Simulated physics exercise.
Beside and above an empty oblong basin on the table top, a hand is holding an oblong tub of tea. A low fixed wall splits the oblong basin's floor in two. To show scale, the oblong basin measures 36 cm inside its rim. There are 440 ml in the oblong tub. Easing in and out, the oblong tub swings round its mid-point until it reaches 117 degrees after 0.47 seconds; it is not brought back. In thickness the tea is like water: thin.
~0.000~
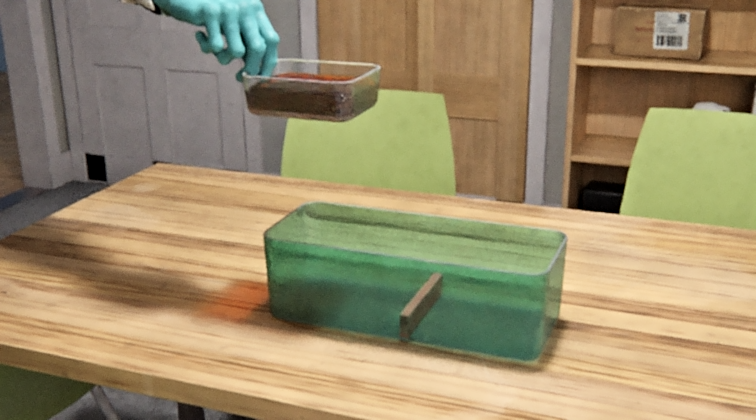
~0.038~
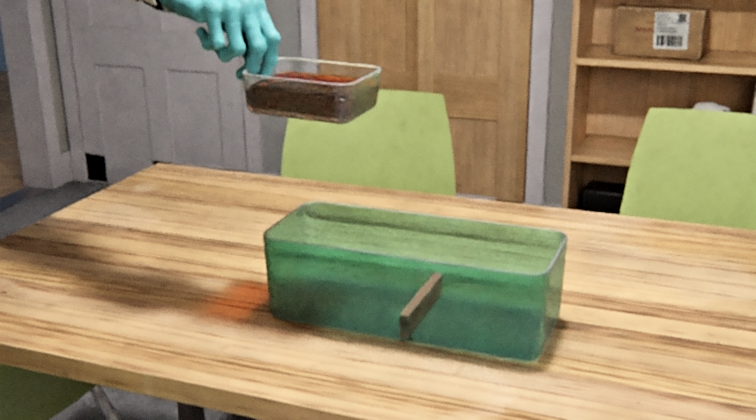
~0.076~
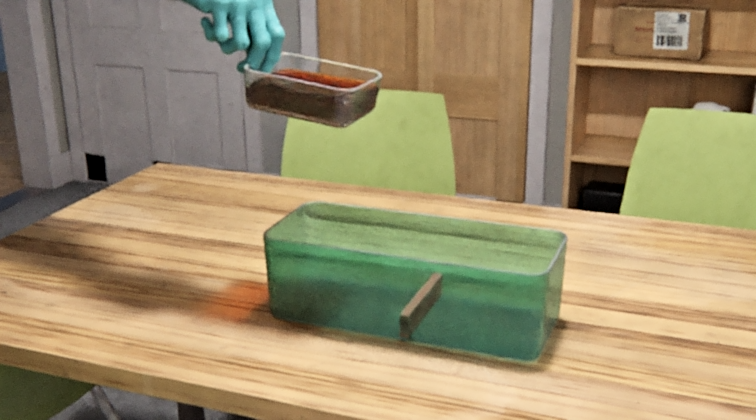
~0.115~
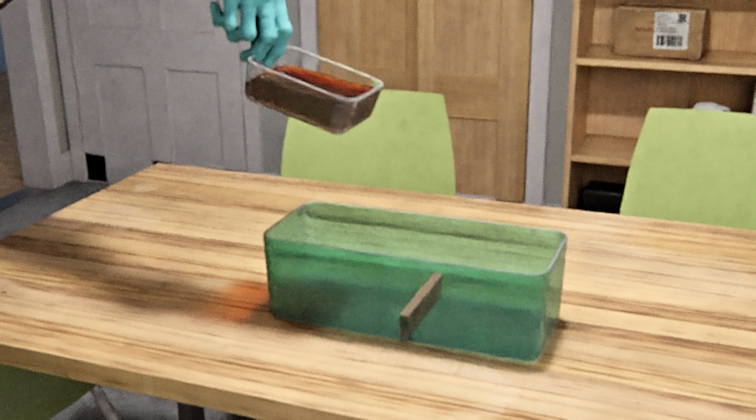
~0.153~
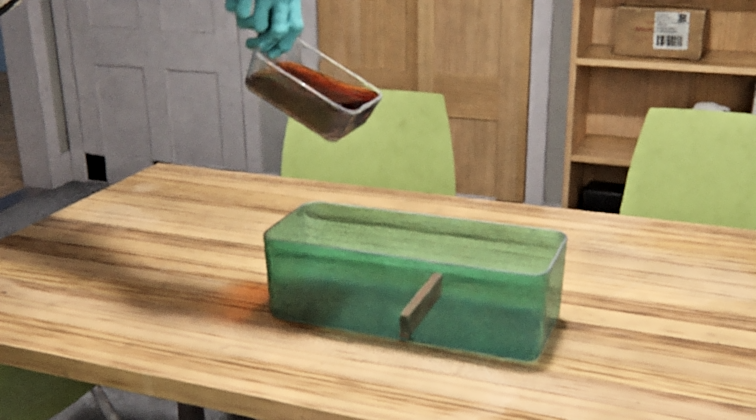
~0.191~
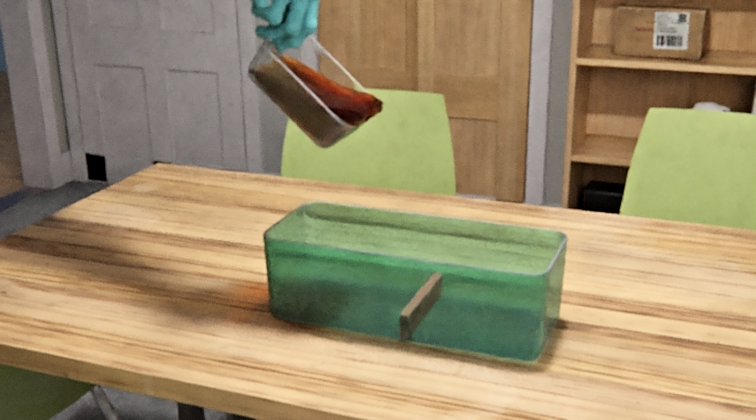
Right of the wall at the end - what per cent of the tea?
Near 13 per cent.
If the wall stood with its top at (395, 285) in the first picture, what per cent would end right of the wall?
Around 65 %, I'd say.
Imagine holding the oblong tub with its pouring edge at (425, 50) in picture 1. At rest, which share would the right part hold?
It would then come to around 60 percent.
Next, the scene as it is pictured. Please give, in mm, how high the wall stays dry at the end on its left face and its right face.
About 18 mm on the left, about 28 mm on the right.
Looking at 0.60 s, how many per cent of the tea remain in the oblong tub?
About 0 percent.
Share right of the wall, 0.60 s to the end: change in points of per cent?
It climbs by roughly 4 per cent.
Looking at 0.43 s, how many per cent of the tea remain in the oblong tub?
Roughly 7 per cent.
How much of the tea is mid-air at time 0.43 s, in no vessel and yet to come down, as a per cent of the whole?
About 38 per cent.
After 0.43 s the tilt is 114° and 7 per cent is still to pour, 56 is left of the wall and 0 right of it.
After 0.60 s the tilt is 117° and 0 per cent is still to pour, 81 is left of the wall and 9 right of it.
After 0.77 s the tilt is 117° and 0 per cent is still to pour, 78 is left of the wall and 11 right of it.
After 0.97 s the tilt is 117° and 0 per cent is still to pour, 79 is left of the wall and 13 right of it.
In the end 79 per cent lies left of the wall, 13 right of it and 8 outside.
